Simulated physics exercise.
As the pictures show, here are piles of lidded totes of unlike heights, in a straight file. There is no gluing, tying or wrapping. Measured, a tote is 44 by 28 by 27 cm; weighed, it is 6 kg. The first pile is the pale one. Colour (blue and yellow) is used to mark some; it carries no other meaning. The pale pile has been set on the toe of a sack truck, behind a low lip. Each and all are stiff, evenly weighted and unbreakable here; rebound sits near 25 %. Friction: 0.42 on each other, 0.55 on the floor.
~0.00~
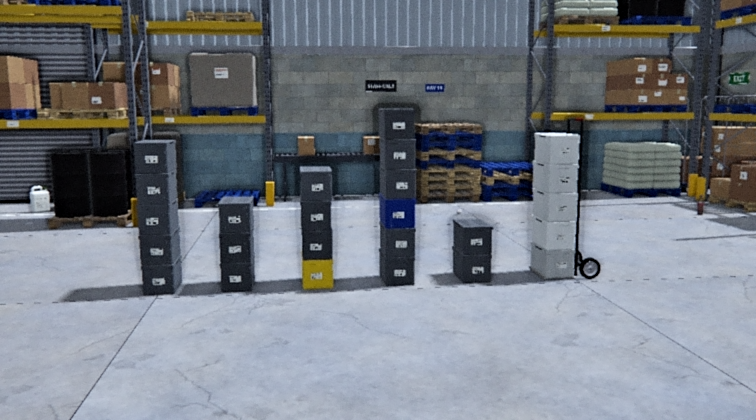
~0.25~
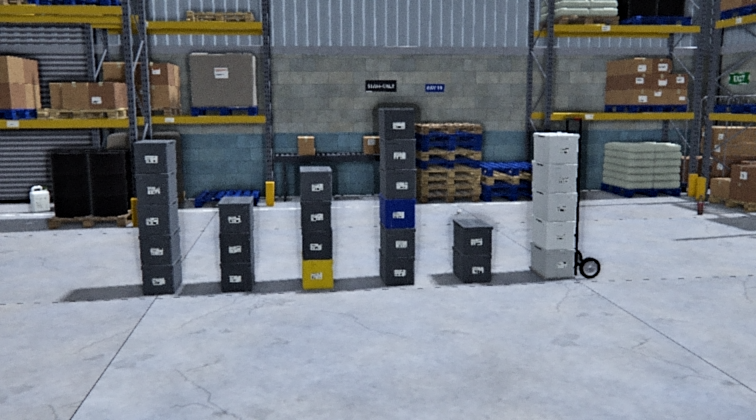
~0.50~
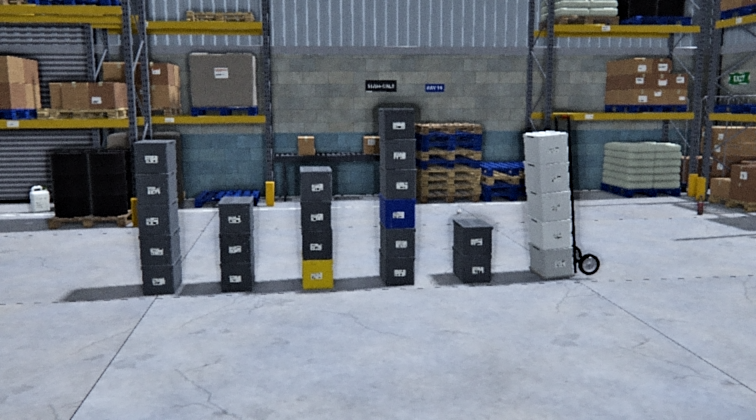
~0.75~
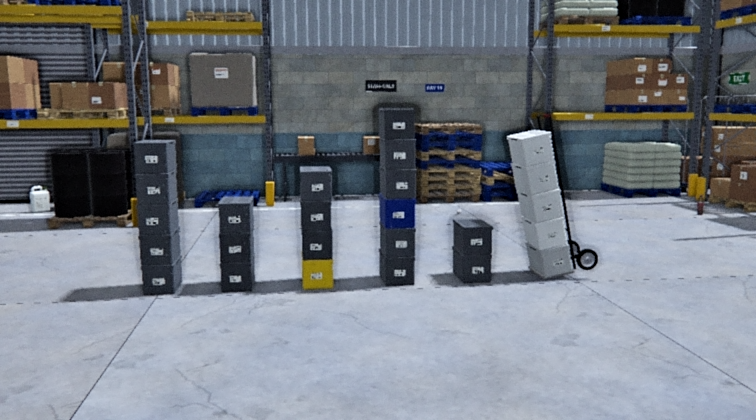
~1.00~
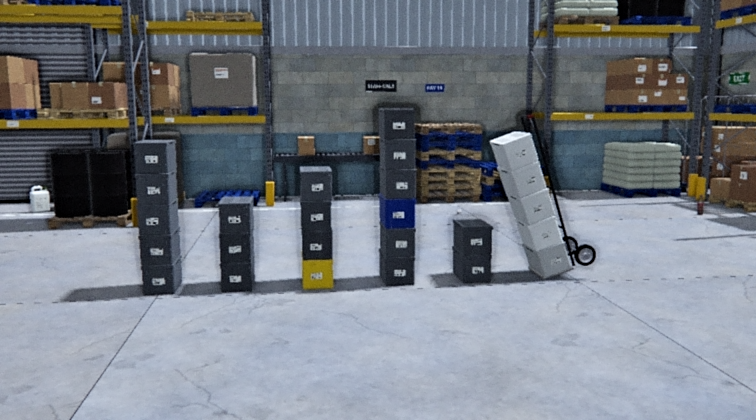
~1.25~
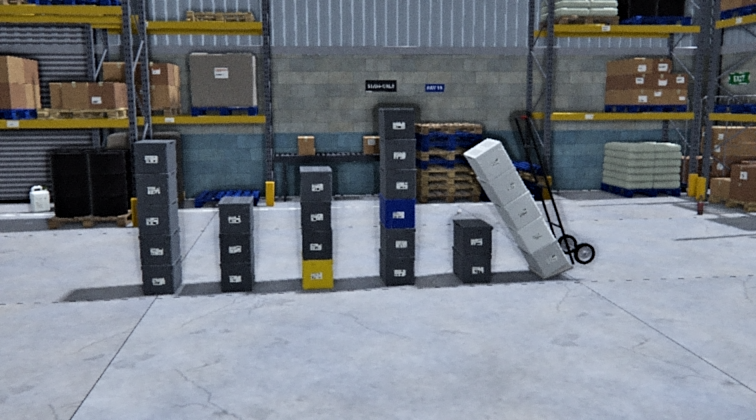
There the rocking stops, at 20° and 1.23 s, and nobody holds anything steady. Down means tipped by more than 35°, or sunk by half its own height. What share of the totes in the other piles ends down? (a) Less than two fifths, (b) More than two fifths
The answer is a.
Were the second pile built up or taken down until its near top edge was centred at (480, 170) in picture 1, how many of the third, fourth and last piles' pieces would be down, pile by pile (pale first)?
Down by pile: Third 6, fourth 4, last 5.
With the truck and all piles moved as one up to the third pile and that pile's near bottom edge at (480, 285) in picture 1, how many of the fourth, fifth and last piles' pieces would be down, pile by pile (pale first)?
Count of fallen pieces - fourth: 0; fifth: 0; last: 0.
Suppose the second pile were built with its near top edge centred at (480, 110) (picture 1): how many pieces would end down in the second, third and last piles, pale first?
You'd get second 6, third 5 and last 4.
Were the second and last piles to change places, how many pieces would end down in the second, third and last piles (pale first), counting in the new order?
Pile by pile, you'd see second at 5, third at 6 and last at 1 down.
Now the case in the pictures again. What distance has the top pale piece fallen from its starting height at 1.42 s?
About 30 cm.
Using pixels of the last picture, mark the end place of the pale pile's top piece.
It ends up centred around (428, 265) in the last view.
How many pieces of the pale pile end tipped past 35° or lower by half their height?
5 of them.
After 1.42 s, 5 of the pale pile down; none of the 20 other totes down.
After 1.84 s, 5 of the pale pile down; none of the 20 other totes down, 6 disturbed; blue tote 49 mm from its place.
In the end (2.9 s), 5 of the pale pile down; none of the 20 other totes down, 5 disturbed; blue tote 41 mm from its place; yellow tote unmoved. That is 0 per cent. From the last view, middles, blue tote near (393, 211), yellow tote near (317, 269).
